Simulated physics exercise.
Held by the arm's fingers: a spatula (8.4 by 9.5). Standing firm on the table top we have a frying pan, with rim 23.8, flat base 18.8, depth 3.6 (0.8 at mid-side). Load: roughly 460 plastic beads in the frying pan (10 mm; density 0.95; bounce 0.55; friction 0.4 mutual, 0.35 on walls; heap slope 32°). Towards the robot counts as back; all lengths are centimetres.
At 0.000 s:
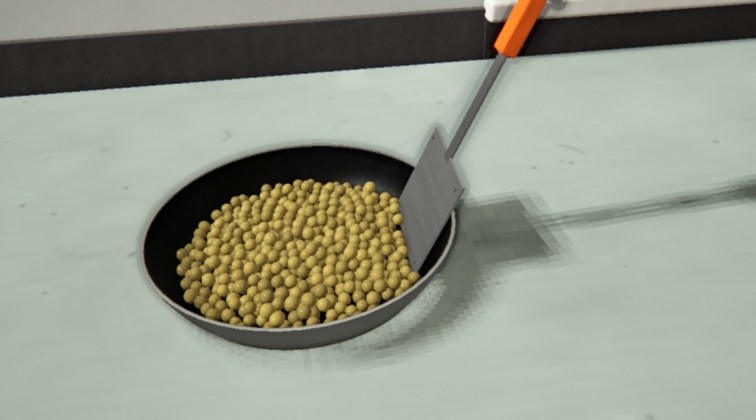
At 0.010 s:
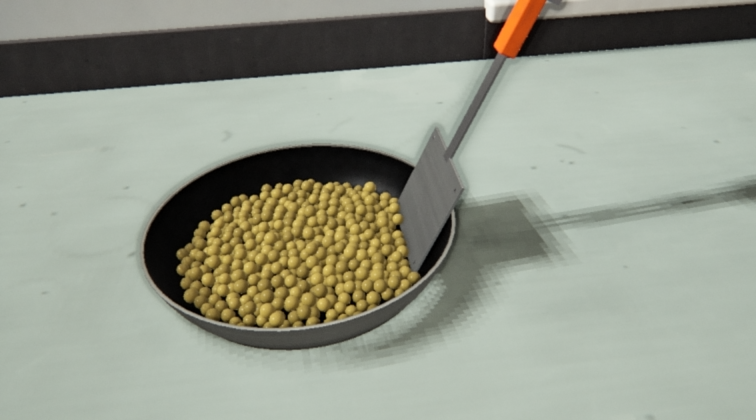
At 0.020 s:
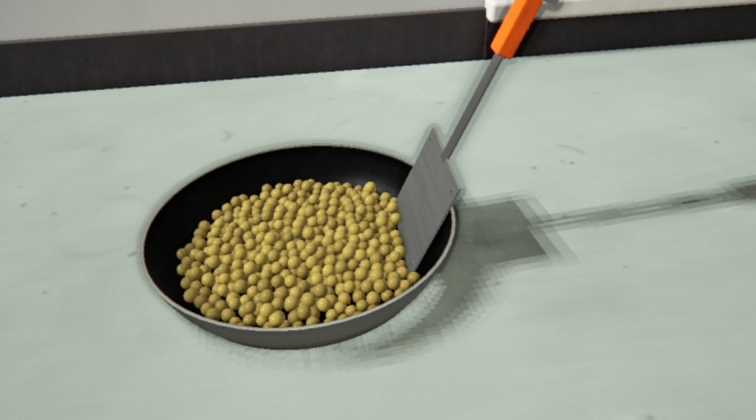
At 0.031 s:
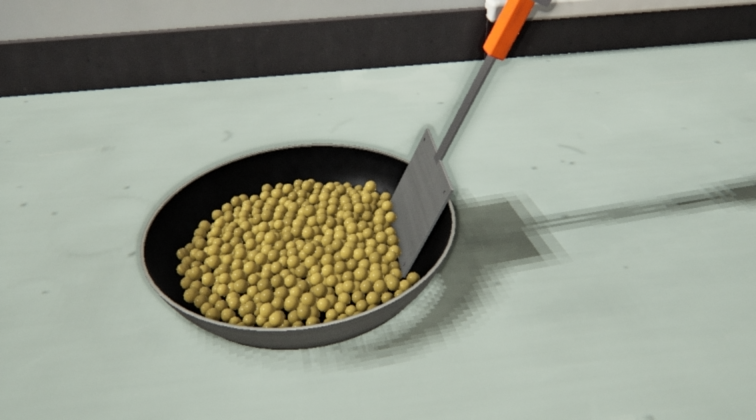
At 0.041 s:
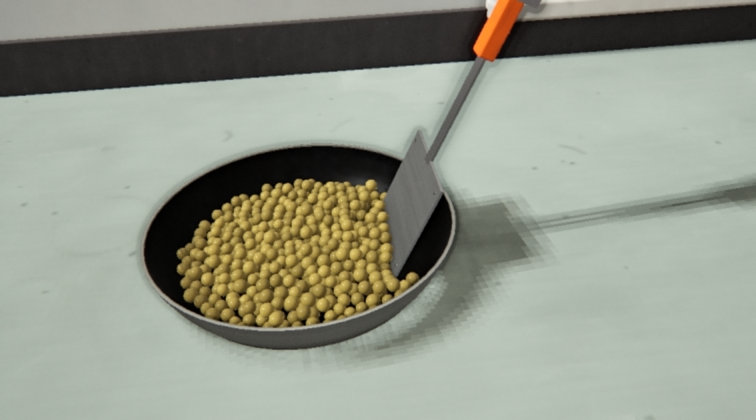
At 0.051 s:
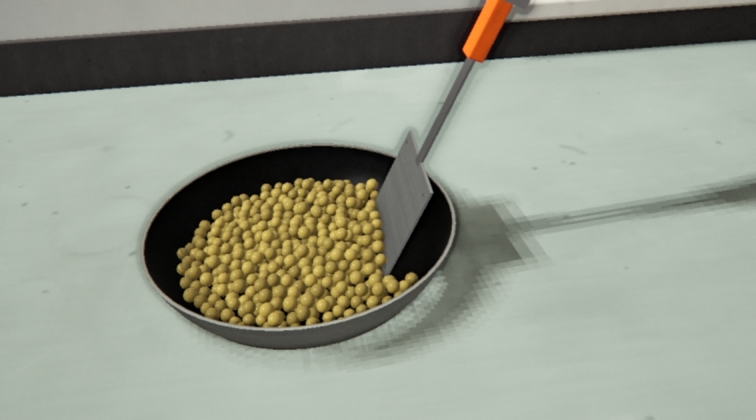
A spatula with an orange handle, upright at the right side of a dark frying pan on a pale table top, stays nearly still, then slides slowly left, pressing into the edge of a heap of yellowish beads.
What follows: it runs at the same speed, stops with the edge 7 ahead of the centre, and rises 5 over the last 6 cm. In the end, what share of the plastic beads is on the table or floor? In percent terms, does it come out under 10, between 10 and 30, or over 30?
It comes out under 10 %.
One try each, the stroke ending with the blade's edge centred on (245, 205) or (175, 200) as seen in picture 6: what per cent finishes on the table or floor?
About 0 and 20 per cent.
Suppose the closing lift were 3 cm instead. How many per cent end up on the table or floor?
It comes to around 5 percent.
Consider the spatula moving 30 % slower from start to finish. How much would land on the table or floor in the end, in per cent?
About 0 in a hundred.
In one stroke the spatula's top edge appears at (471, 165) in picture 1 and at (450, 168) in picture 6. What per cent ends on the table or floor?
Roughly 5 percent ends up there.
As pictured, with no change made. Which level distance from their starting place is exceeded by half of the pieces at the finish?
Some 3 centimetres.
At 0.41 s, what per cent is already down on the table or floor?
Share at that moment: Roughly 5 %.
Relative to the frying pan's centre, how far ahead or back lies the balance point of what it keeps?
The kept load is shifted forward by about 4.5 cm.
By 0.11 s, sloping 65°, highest piece 5 above the table; 460 in the frying pan.
By 0.18 s, sloping 65°, highest piece 5 above the table; 460 in the frying pan.
By 0.41 s, sloping 65°, highest piece 4 above the table; 435 in the frying pan, 23 on the table or floor, 2 on the blade or in flight.
By 1.46 s, sloping 65°, highest piece 4 above the table; 435 in the frying pan, 25 on the table or floor.
Final count, 435 in the frying pan, 25 on the table or floor. That is 5 % on the table or floor.
